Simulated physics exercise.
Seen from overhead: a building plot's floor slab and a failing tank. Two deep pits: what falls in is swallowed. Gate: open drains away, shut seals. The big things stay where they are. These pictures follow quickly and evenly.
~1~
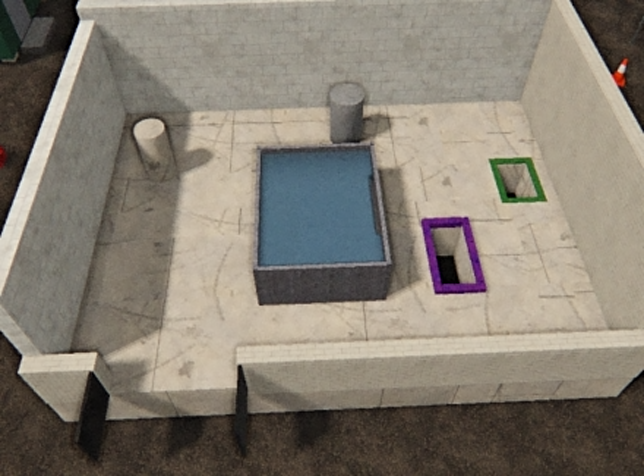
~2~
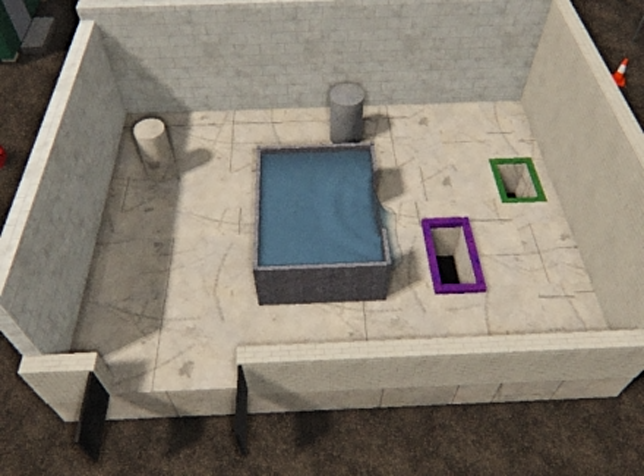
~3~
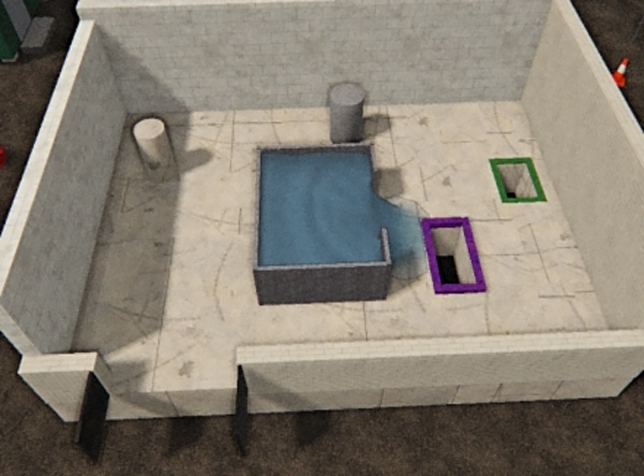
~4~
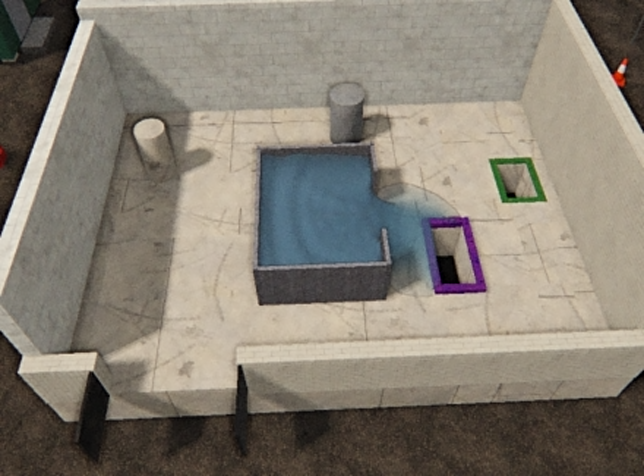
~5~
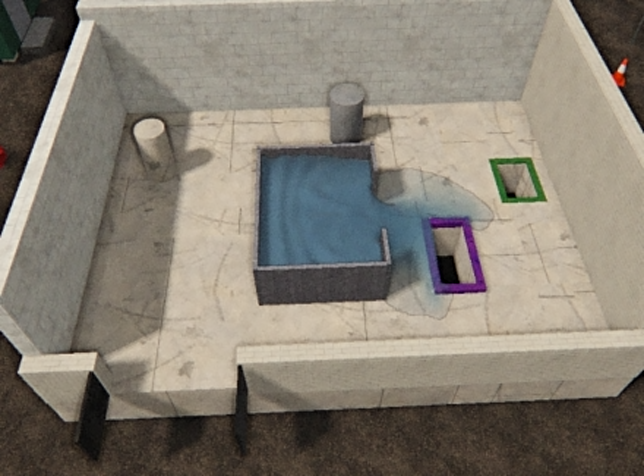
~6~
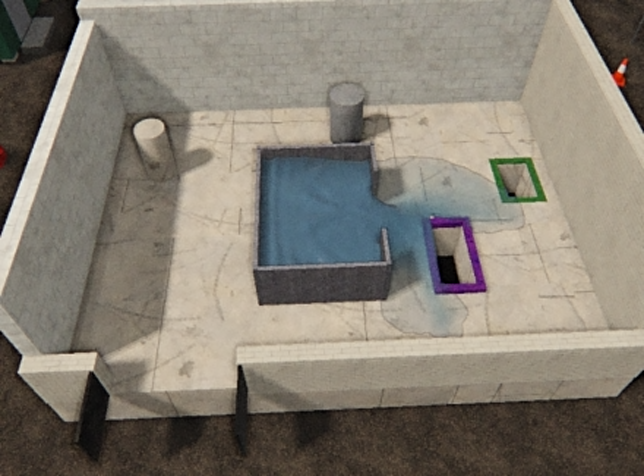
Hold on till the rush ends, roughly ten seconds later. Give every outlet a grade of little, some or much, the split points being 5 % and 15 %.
Grades: Gate - little; purple pit - much; green pit - much.
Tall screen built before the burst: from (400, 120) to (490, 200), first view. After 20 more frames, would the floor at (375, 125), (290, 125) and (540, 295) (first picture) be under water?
In that order: Awash, flooded, awash.
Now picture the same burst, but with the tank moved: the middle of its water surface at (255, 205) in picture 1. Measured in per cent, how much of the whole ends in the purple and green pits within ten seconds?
Roughly, in per cent: Purple 25, green 25.
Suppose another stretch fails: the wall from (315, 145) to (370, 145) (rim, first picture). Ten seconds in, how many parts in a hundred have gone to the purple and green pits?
Purple about 0 %, green about 25 %.
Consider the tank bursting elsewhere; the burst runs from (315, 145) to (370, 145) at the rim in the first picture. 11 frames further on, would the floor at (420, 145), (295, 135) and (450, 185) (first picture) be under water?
Note, points one to three: Reached and soaked / reached and soaked / unreached.
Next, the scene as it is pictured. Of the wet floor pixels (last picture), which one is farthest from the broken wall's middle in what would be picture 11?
About at (530, 131).
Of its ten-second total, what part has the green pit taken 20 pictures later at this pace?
About 50 %.
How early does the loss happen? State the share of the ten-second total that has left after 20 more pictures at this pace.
Some 70 per cent.
A moment on, water covers 20 % of the floor; the gate 0 %, the purple pit 14 %, the green pit 2 %.
Next, water covers 30 % of the floor; the gate 0 %, the purple pit 22 %, the green pit 6 %.
Then, water covers 35 % of the floor; the gate 0 %, the purple pit 29 %, the green pit 9 %.
Later, water covers 60 % of the floor; the gate 0 %, the purple pit 35 %, the green pit 14 %.
In the end, water covers 85 % of the floor; the gate 1 %, the purple pit 36 %, the green pit 18 %.
